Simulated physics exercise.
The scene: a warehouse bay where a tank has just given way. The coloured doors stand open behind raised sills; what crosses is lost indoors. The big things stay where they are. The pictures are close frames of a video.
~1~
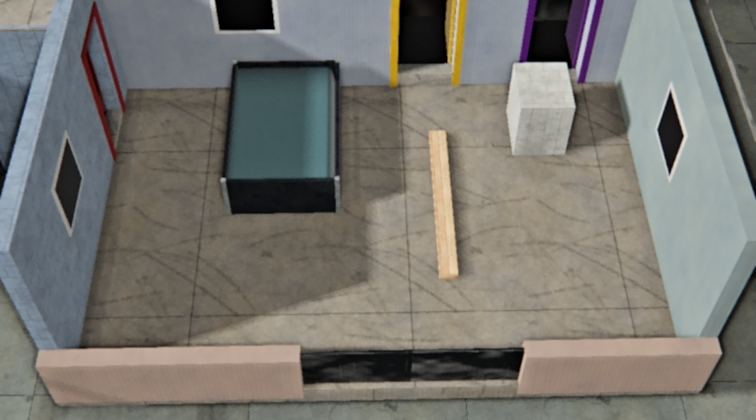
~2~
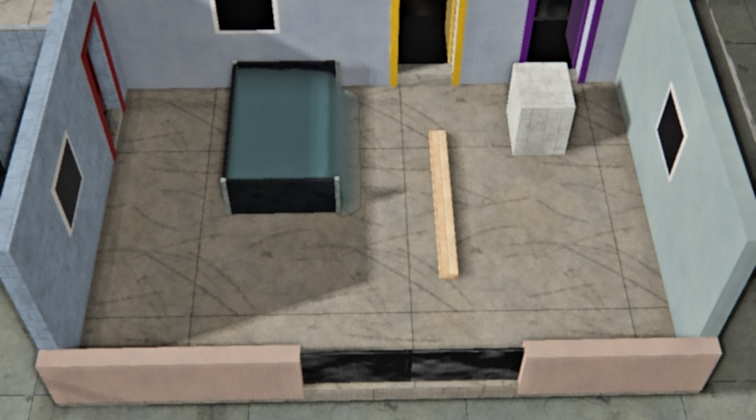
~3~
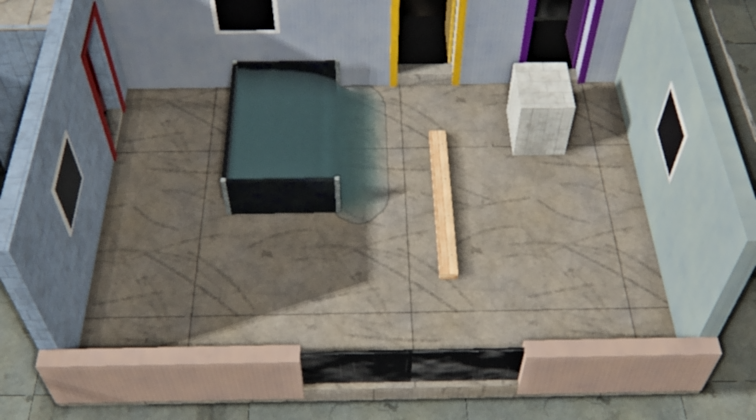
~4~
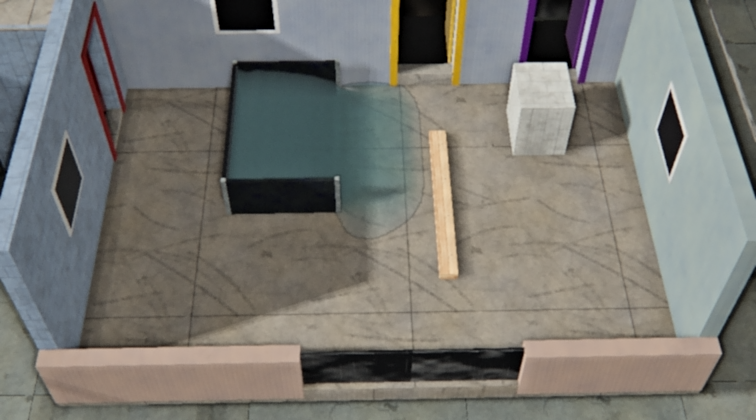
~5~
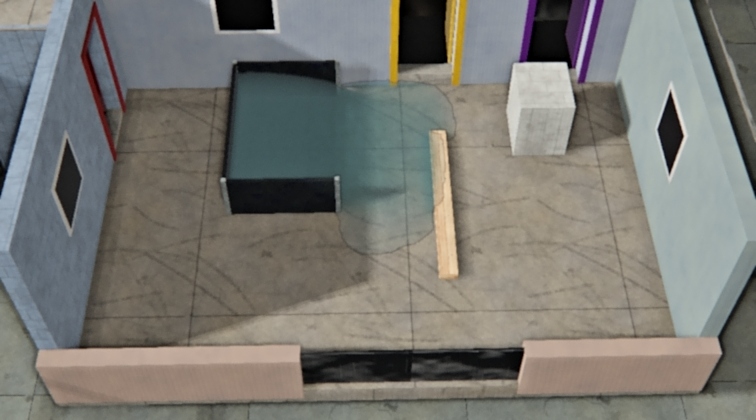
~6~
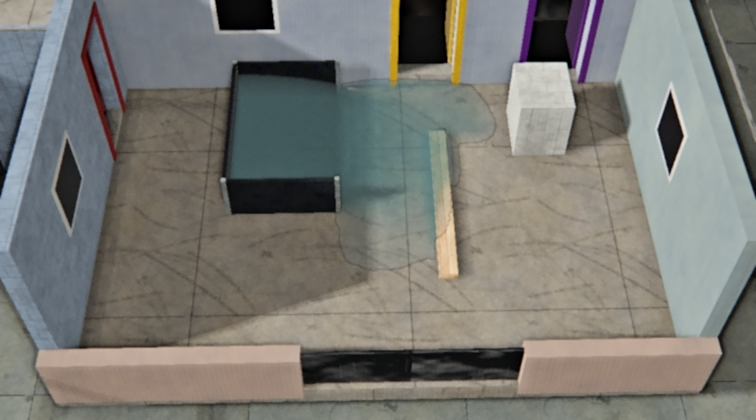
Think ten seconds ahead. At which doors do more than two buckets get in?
In the end: The red door admits no more than that; the purple door lets in a lot; the yellow door admits no more than that.
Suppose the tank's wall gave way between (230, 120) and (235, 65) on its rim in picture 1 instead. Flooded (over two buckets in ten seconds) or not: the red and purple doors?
One by one: Red door lets more in; purple door holds.
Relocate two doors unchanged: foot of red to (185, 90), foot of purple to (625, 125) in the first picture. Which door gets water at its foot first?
That is the yellow-painted one.
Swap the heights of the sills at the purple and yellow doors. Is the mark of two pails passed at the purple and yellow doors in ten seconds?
One by one: Purple door is under; yellow door is over.
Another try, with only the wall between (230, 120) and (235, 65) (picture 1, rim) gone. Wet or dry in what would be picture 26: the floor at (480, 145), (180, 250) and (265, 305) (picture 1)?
In turn: Not flooded, awash, flooded.
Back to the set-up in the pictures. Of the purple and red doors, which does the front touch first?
The door marked purple.
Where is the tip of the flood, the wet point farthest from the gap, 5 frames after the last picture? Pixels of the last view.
I would point to (611, 85).
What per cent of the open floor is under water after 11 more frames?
Near 50 in a hundred.
A moment on, water covers 30 % of the floor; the red door not reached, the purple door wet at the sill, nothing in, the yellow door wet at the sill, nothing in.
Next, water covers 50 % of the floor; the red door not reached, the purple door over two buckets in, the yellow door wet at the sill, nothing in.
Then, water covers 60 % of the floor; the red door not reached, the purple door over two buckets in, the yellow door wet at the sill, nothing in.
Later, water covers 75 % of the floor; the red door not reached, the purple door over two buckets in, the yellow door wet at the sill, nothing in.
In the end, water covers 95 % of the floor; the red door wet at the sill, nothing in, the purple door over two buckets in, the yellow door wet at the sill, nothing in.
